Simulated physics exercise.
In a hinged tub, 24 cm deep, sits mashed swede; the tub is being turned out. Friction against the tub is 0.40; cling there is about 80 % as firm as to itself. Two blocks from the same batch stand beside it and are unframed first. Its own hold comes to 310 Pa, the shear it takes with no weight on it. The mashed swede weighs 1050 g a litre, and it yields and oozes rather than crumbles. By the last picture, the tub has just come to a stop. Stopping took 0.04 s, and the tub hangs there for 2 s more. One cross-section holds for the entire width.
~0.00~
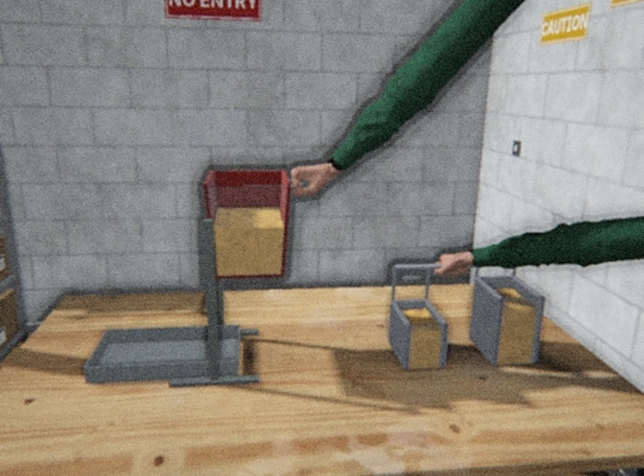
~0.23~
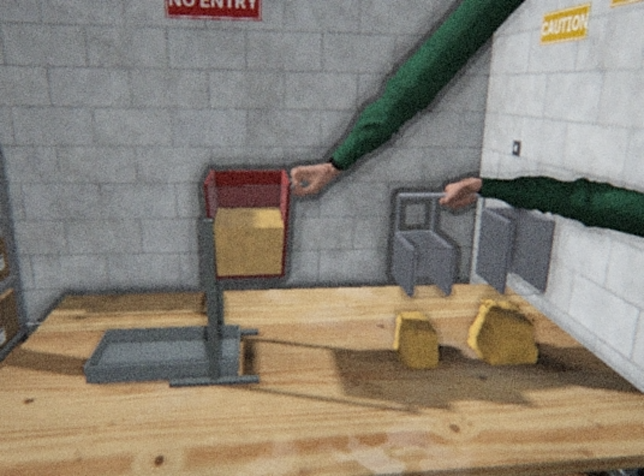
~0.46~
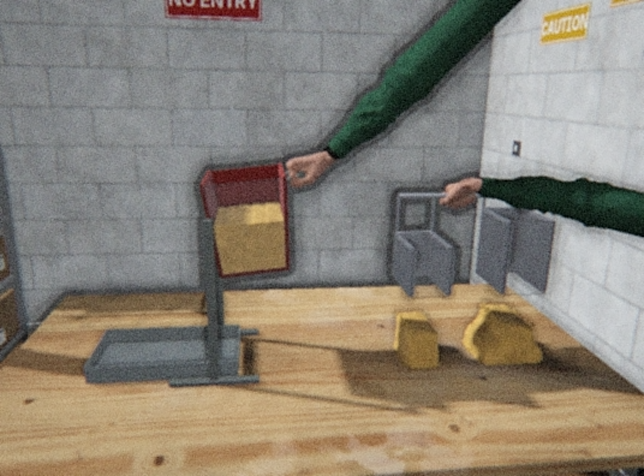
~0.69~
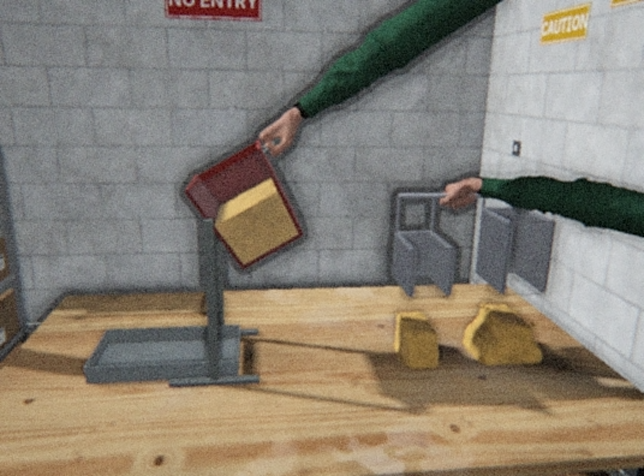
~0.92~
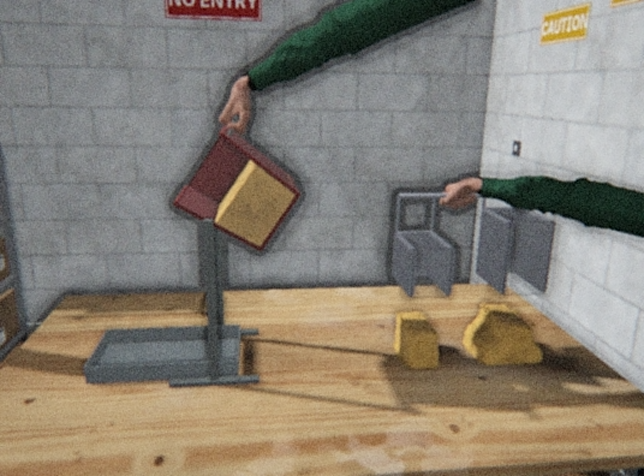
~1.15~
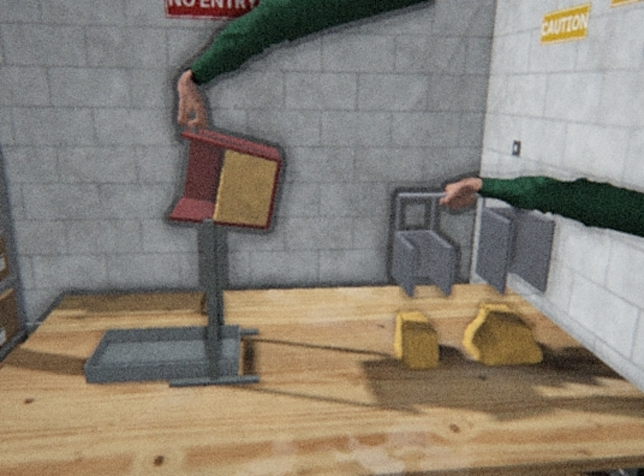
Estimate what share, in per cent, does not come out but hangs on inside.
Some 100 per cent hangs on inside.
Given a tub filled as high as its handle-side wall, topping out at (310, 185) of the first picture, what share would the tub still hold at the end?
Around 100 percent would still be in the tub at the end.
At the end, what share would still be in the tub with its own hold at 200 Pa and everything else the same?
100 %.
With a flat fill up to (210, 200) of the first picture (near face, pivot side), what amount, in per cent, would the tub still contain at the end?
About 100 per cent.
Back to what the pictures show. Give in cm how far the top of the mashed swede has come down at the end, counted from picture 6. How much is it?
About 4 cm.
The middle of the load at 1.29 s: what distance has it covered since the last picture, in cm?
It has gone close to 1 cm.
By 1.29 s, the tub is at 79 degrees and holds 100 %.
By 1.46 s, the tub is at 79 degrees and holds 100 %.
By 1.63 s, the tub is at 79 degrees and holds 100 %.
By 1.80 s, the tub is at 79 degrees and holds 100 %.
By 3.15 s, at the end, the tub is at 79 degrees and holds 100 %.
